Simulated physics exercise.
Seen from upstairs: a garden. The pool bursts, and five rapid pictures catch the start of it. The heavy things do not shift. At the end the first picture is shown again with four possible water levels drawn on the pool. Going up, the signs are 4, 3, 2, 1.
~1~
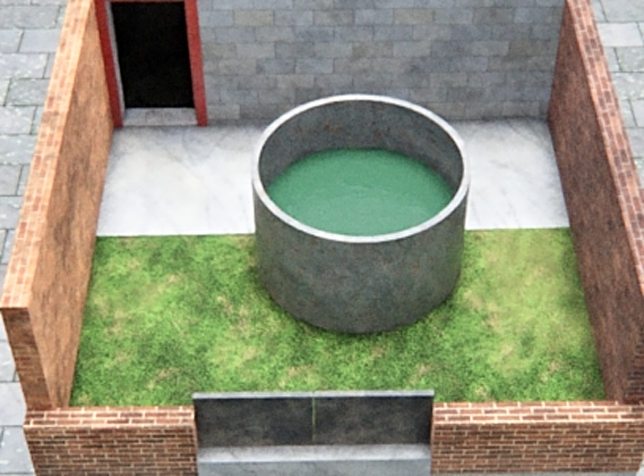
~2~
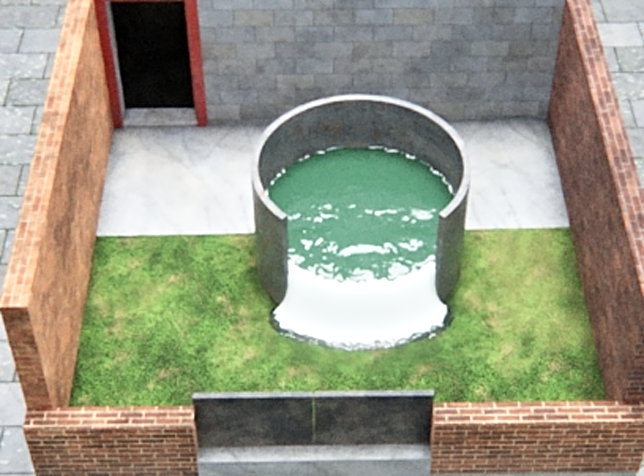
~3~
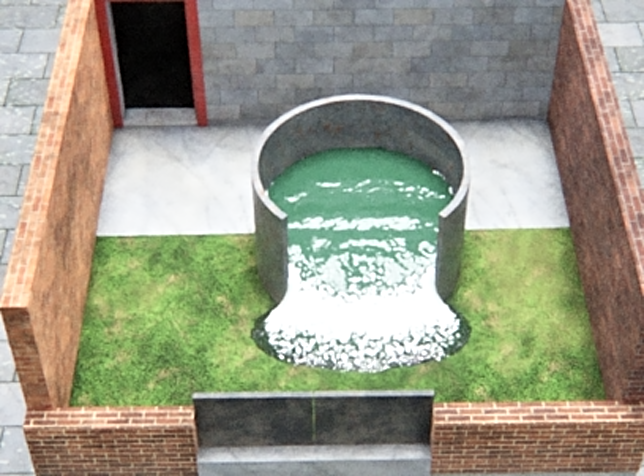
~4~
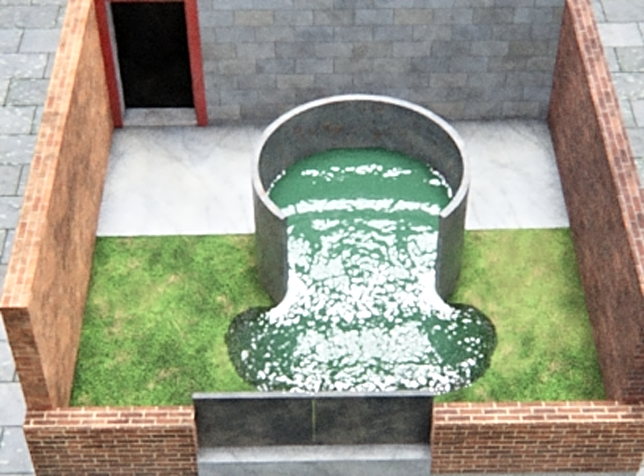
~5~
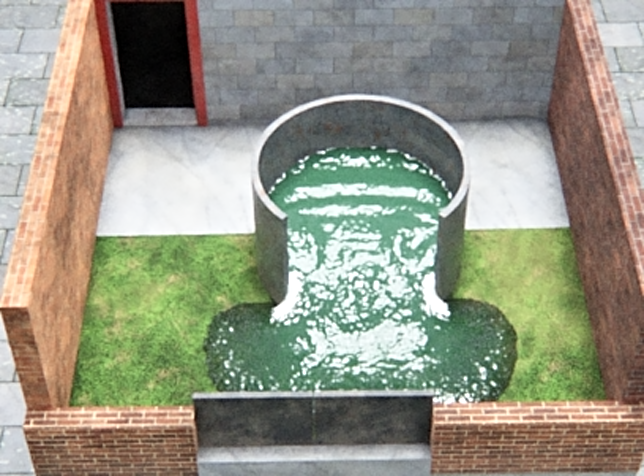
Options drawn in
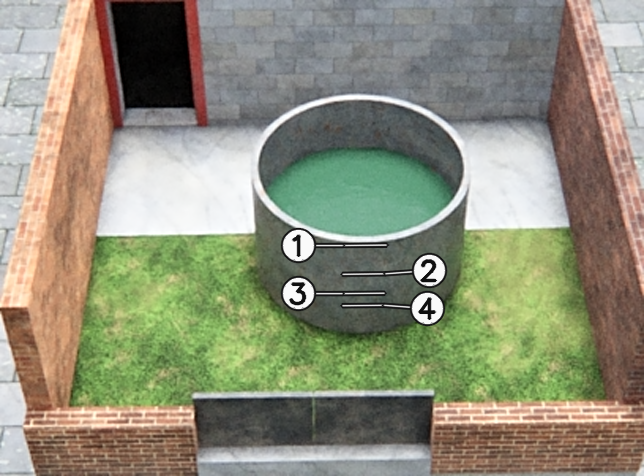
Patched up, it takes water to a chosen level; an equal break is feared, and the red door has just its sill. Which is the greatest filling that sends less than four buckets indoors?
4.
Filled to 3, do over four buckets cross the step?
Yes, that goes wrong.
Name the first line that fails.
That is line 3.
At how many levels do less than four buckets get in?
One of the four.
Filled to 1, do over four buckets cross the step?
Yes, it does.
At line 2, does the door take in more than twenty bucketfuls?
Yes, it does.
On the marked copy, 1 at (364, 245); 2 at (364, 274); 3 at (363, 293); 4 at (363, 305); from the bottom up 4, 3, 2, 1.
Choosing 1, dozens of bucketfuls pour in.
Choosing 2, dozens of bucketfuls pour in.
Choosing 3, about 10 bucketfuls get in.
Choosing 4, a splash gets over, under a bucket.
